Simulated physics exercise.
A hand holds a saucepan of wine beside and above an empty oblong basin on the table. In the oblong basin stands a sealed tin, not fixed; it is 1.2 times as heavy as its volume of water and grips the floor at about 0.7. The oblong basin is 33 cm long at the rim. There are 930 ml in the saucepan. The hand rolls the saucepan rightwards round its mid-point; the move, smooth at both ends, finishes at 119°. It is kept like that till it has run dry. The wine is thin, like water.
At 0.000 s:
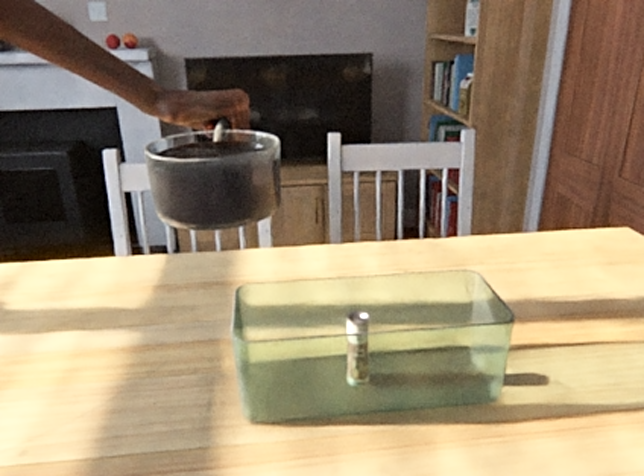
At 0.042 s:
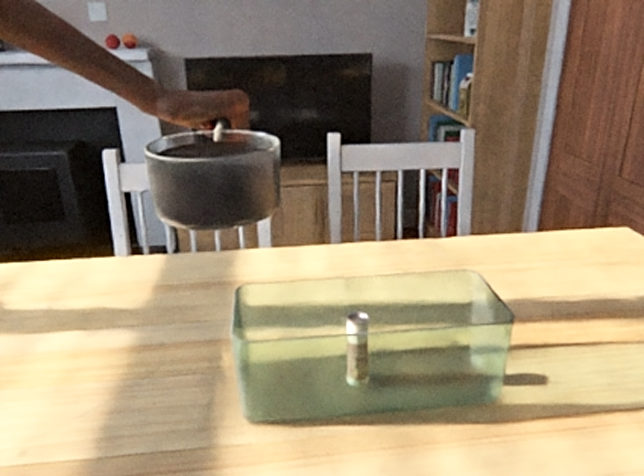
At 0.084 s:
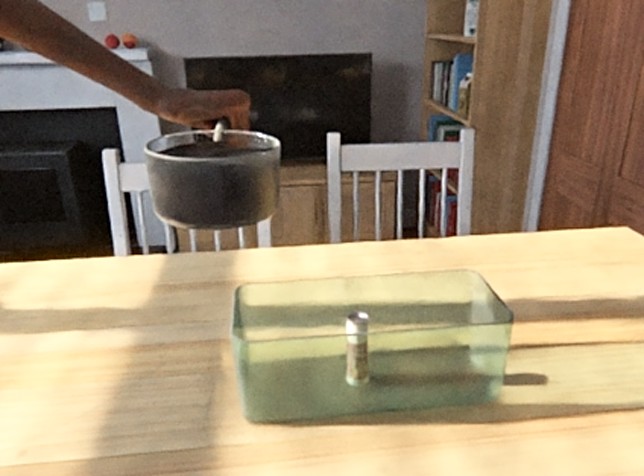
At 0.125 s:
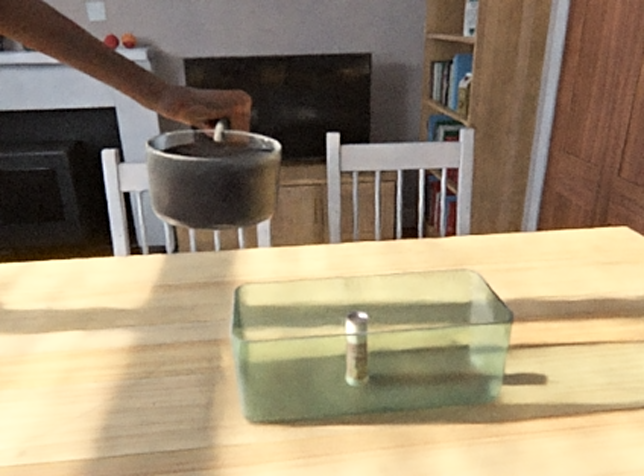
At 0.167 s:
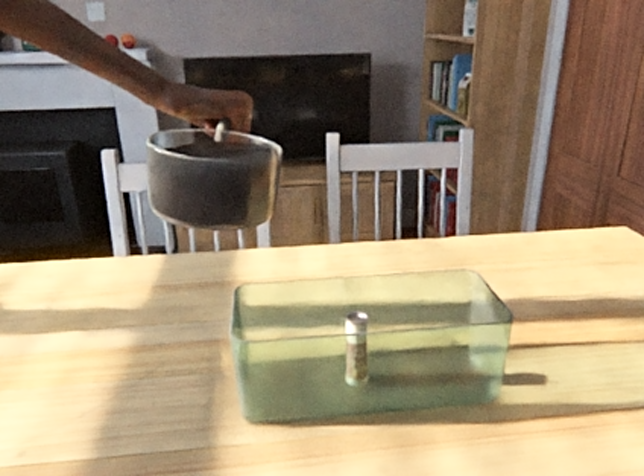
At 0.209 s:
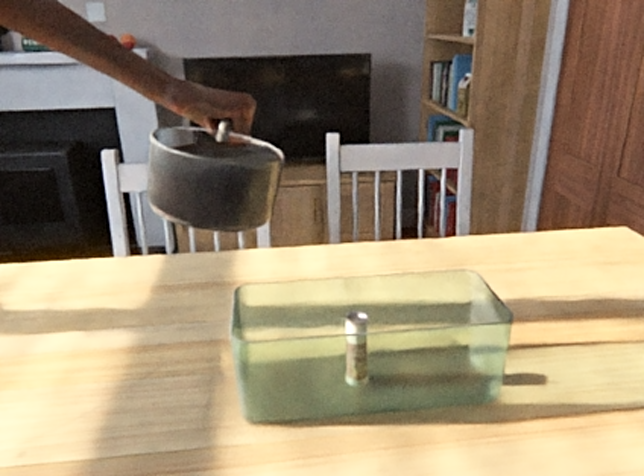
We see a hand holding a dark saucepan above and to the left of a greenish, clear oblong basin on a wooden table, a small tin standing upright; the hand keeps nearly still, then tilts the saucepan slightly rightwards.
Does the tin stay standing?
It falls.
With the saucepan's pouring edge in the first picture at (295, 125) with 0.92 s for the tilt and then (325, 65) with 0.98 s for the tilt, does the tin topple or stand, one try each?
First it falls; then it goes over.
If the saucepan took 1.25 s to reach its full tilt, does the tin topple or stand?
The tin falls.
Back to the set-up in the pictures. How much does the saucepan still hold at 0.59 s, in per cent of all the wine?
Near 46 in a hundred.
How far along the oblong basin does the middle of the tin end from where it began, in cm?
Some 8.0 cm.
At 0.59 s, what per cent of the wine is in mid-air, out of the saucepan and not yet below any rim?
Near 40 in a hundred.
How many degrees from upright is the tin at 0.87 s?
About 0°.
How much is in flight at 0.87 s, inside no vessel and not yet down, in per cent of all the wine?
About 9 per cent.
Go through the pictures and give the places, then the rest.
Tilt 0°; pouring edge (279, 143); surface from (152, 156) to (277, 151); the oblong basin's rim runs from (235, 312) to (495, 294); the tin's top is at (358, 320), in the first frame.
Tilt 1°; pouring edge (279, 144); surface from (151, 156) to (277, 151), in the second frame.
Tilt 2°; pouring edge (279, 145); surface from (151, 156) to (277, 152), in the third frame.
Tilt 5°; pouring edge (280, 148); surface from (152, 155) to (278, 152), in the fourth frame.
Tilt 8°; pouring edge (281, 153); surface from (152, 156) to (279, 154), in the fifth frame.
Tilt 13°; pouring edge (283, 158); surface from (154, 156) to (281, 155), in the sixth frame.
By 0.59 s the tilt is 78° and 46 per cent is still to pour; the tin stands where it began.
By 0.87 s the tilt is 115° and 4 per cent is still to pour; the tin stands 2 cm from where it began.
By 1.16 s the tilt is 119° and 0 per cent is still to pour; the tin lies on its side.
By 1.48 s the tilt is 119° and 0 per cent is still to pour; the tin lies on its side.
At rest the tin lies on its side.
